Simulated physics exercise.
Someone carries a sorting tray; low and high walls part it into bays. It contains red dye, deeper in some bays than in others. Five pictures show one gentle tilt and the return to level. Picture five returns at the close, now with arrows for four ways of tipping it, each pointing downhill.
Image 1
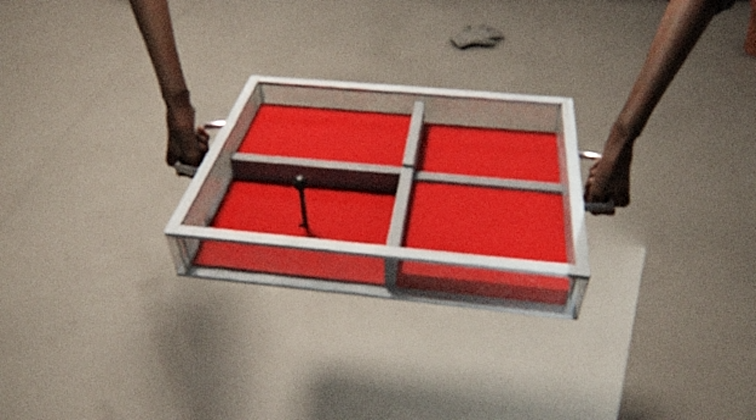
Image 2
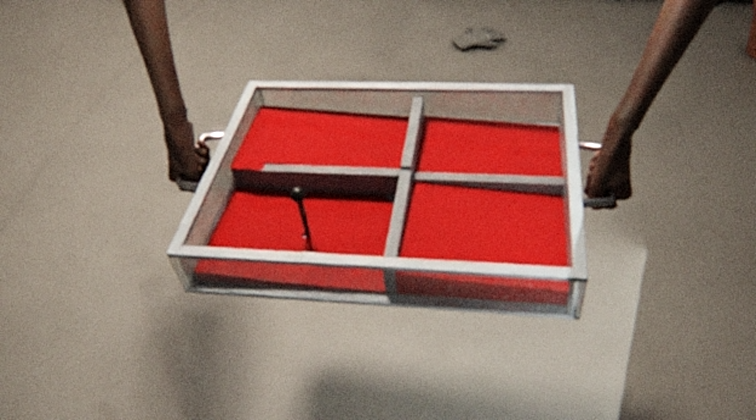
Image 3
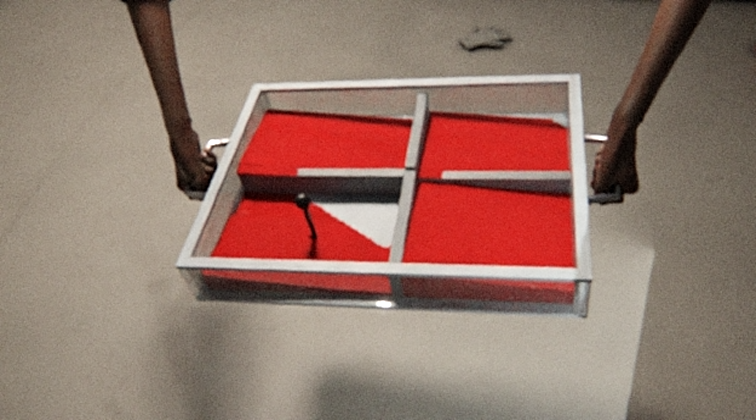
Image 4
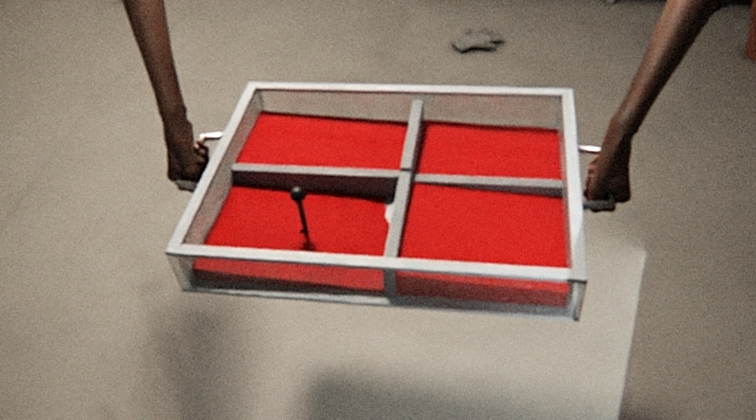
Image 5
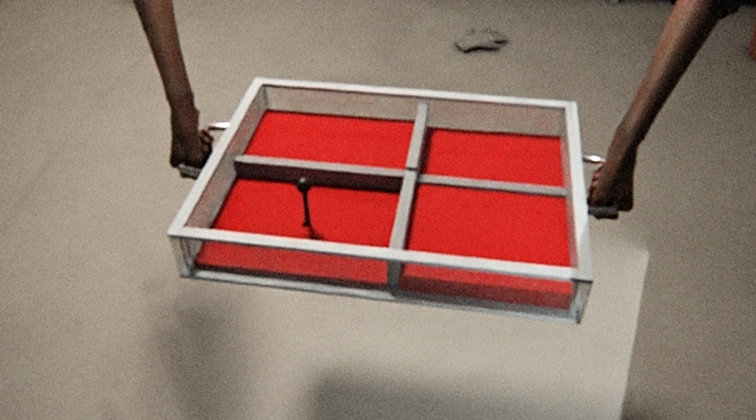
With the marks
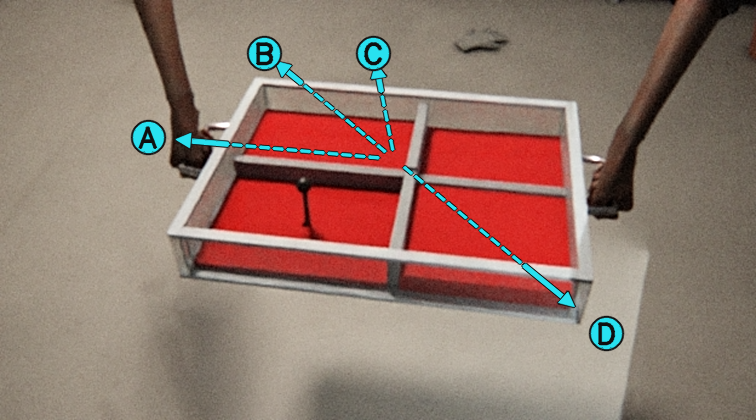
In the video, two hands hold a white-framed tray divided into four bays of red liquid, tilting it slightly toward the front left so the liquid shifts and bares a pale patch near the black peg, then levelling it again.
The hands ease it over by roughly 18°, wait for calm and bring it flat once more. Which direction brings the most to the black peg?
Direction A.
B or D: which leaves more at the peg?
D it is.
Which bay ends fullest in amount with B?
It is the back left one.
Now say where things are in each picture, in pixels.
The tray is level; deepest in the back left bay, at (329, 136), shallowest in the front left; black peg at (301, 183), in the first picture.
Tipped about 6° down to the front left; liquid runs over the wall between the front left and back left bays, in the second picture.
Tipped about 10° down to the front left; liquid runs over two walls; black peg at (303, 201), in the third picture.
Tipped about 5° down to the front left; no wall is crossed, in the fourth picture.
The tray is level; deepest in the front right bay, at (484, 232), shallowest in the front left; black peg at (304, 185), in the fifth picture.
On the marked copy, A ends at (181, 140); B ends at (279, 65); C ends at (376, 68); D ends at (570, 303).
With A, about 30 % of the liquid ends in the peg's bay; nothing spills.
With B, about 10 % of the liquid ends in the peg's bay; about 13 % goes over the rim.
With C, about 14 % of the liquid ends in the peg's bay; nothing spills.
With D, about 23 % of the liquid ends in the peg's bay; about 17 % goes over the rim.
